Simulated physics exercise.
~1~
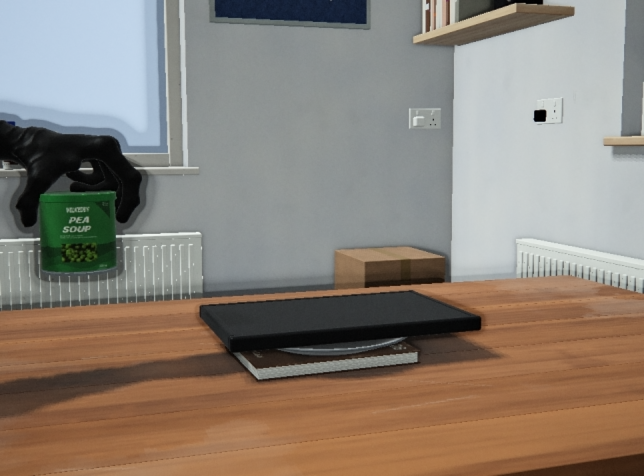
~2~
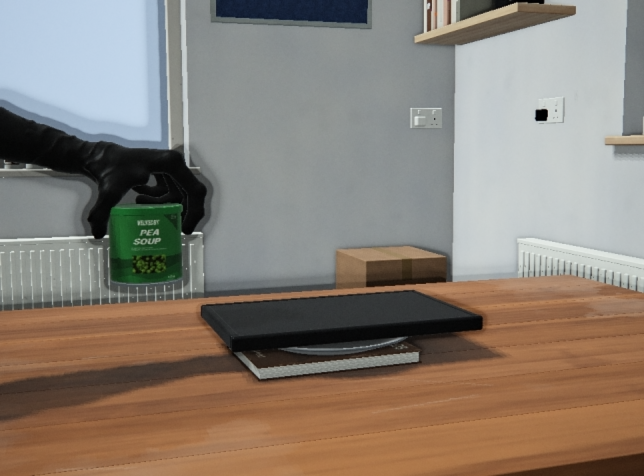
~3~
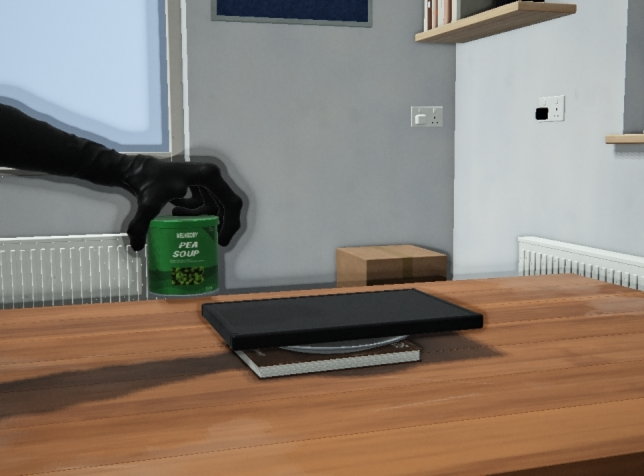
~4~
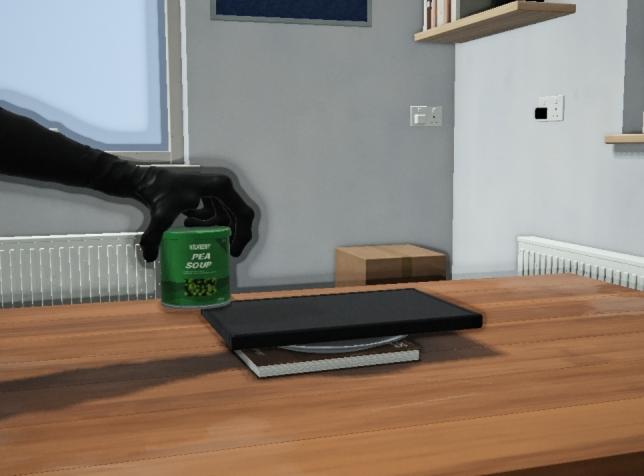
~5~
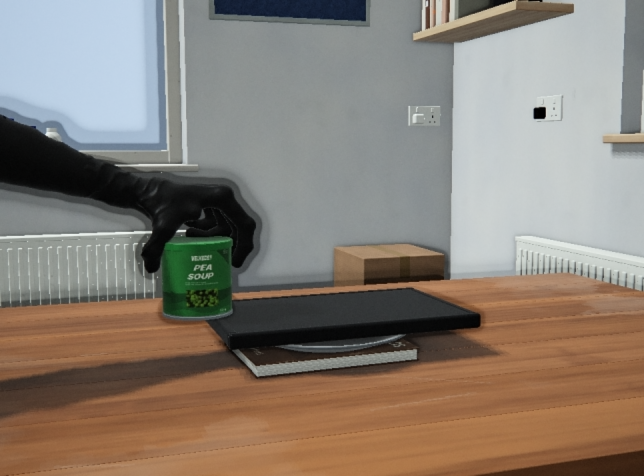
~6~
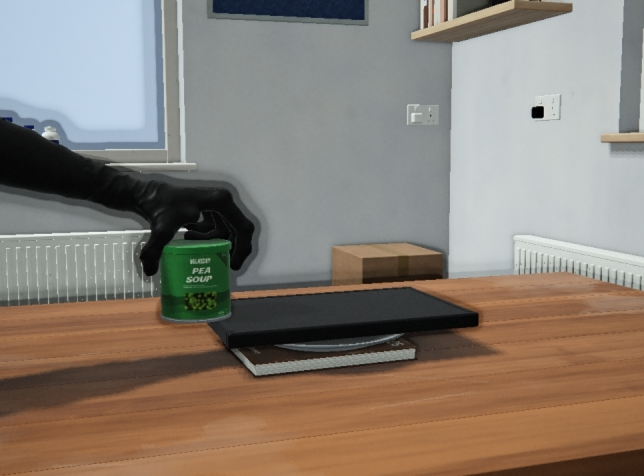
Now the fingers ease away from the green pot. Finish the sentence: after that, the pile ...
The pile collapses.
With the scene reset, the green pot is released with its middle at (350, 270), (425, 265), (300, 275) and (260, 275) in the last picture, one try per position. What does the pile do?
On the first try the pile remains standing, on the second it remains standing, on the third it remains standing and on the fourth it remains standing.
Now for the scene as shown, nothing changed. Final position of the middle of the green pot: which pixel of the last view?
Roughly at pixel (110, 331).
Then, 0.30 s on from there, green pot now fallen.
Then, 0.40 s on from there, things are still on the move.
Then, 1.80 s on from there, nothing new.
In the end, fallen, green pot; the other 3 unmoved. At the end, from the last picture's camera, green pot near (109, 331). The pile loses its balance.
